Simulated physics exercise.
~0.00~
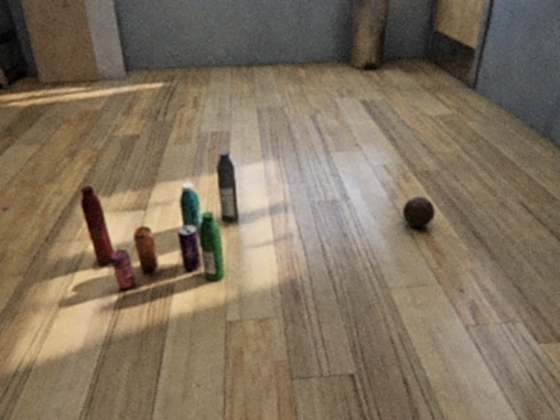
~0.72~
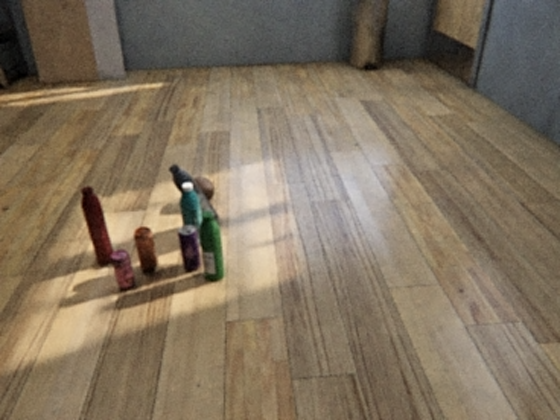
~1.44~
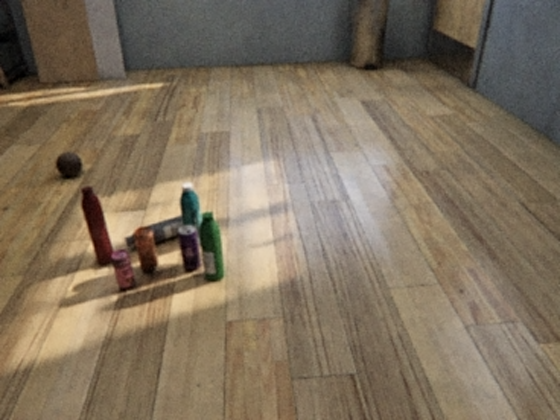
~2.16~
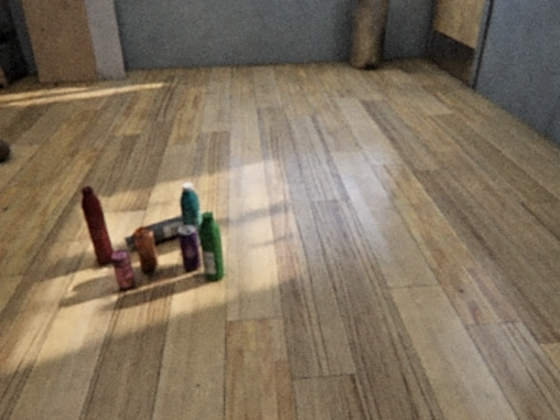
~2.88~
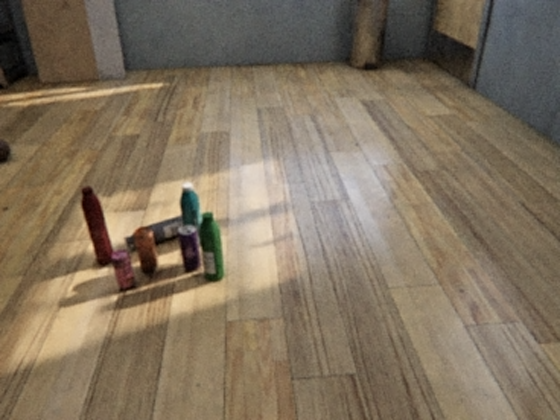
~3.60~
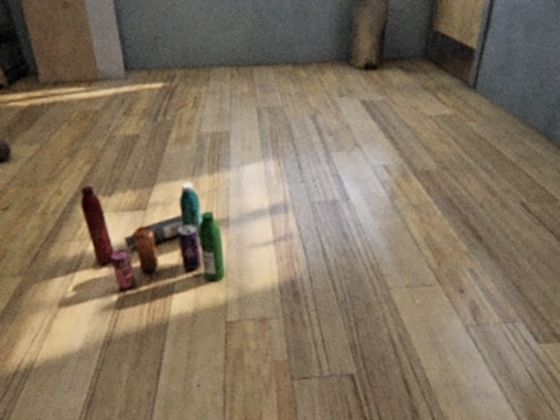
On a sunlit wooden floor, a brown ball rolls left, knocks the grey bottle onto its side and stops, leaving the others standing.
